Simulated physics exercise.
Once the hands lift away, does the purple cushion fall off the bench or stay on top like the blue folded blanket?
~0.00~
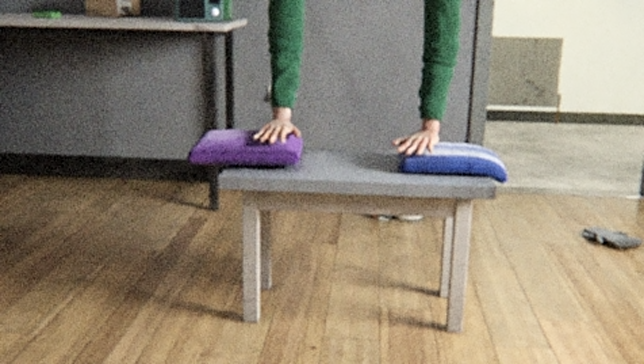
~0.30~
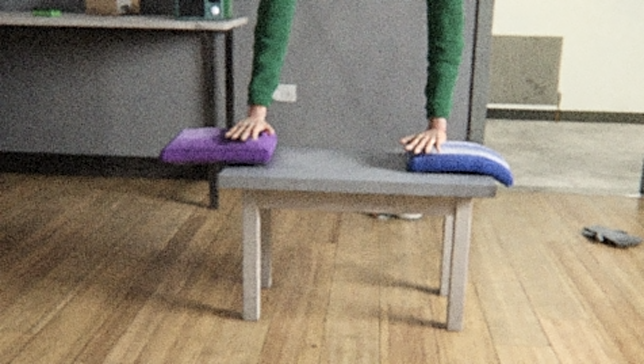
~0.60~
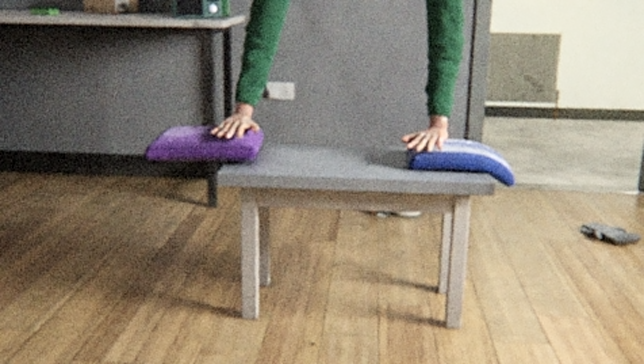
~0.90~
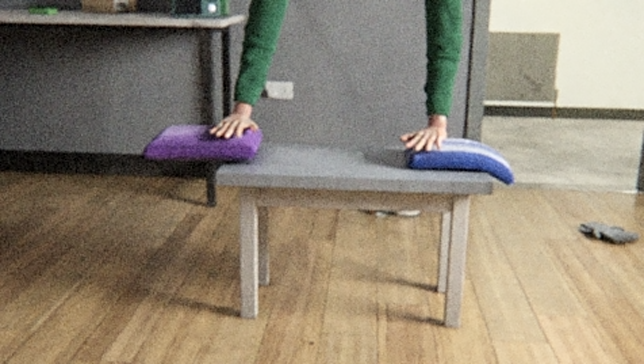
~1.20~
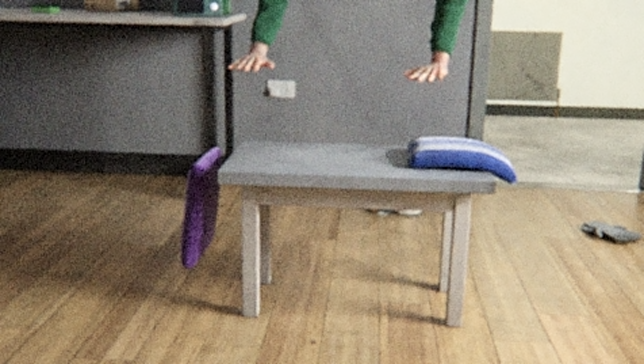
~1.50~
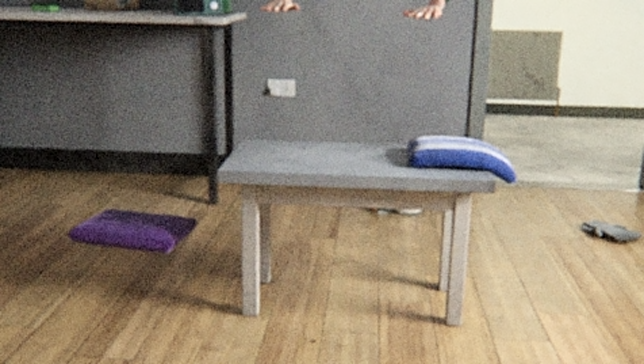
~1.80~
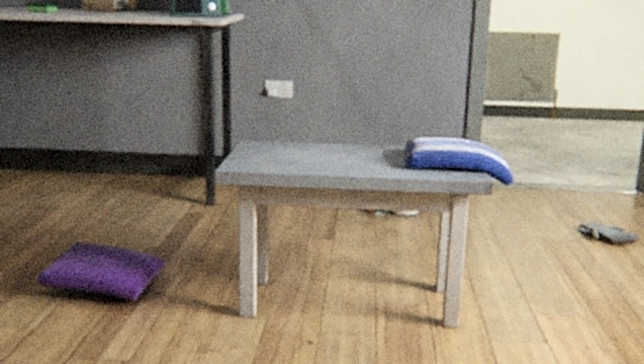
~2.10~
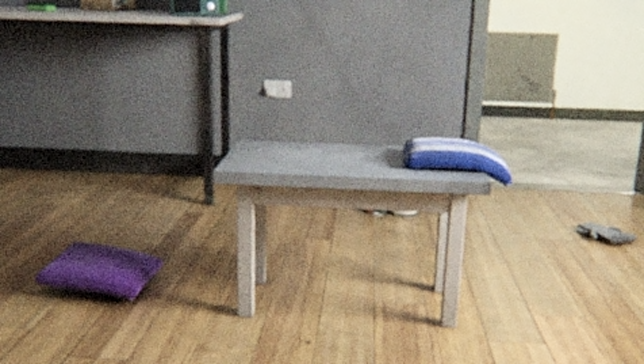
The purple cushion tips off the left end and lands on the floor. The blue folded blanket stays on the bench.
Hands sliding a purple cushion left and a blue folded blanket slightly right on a bench, then lifting as the cushion drops to the floor.
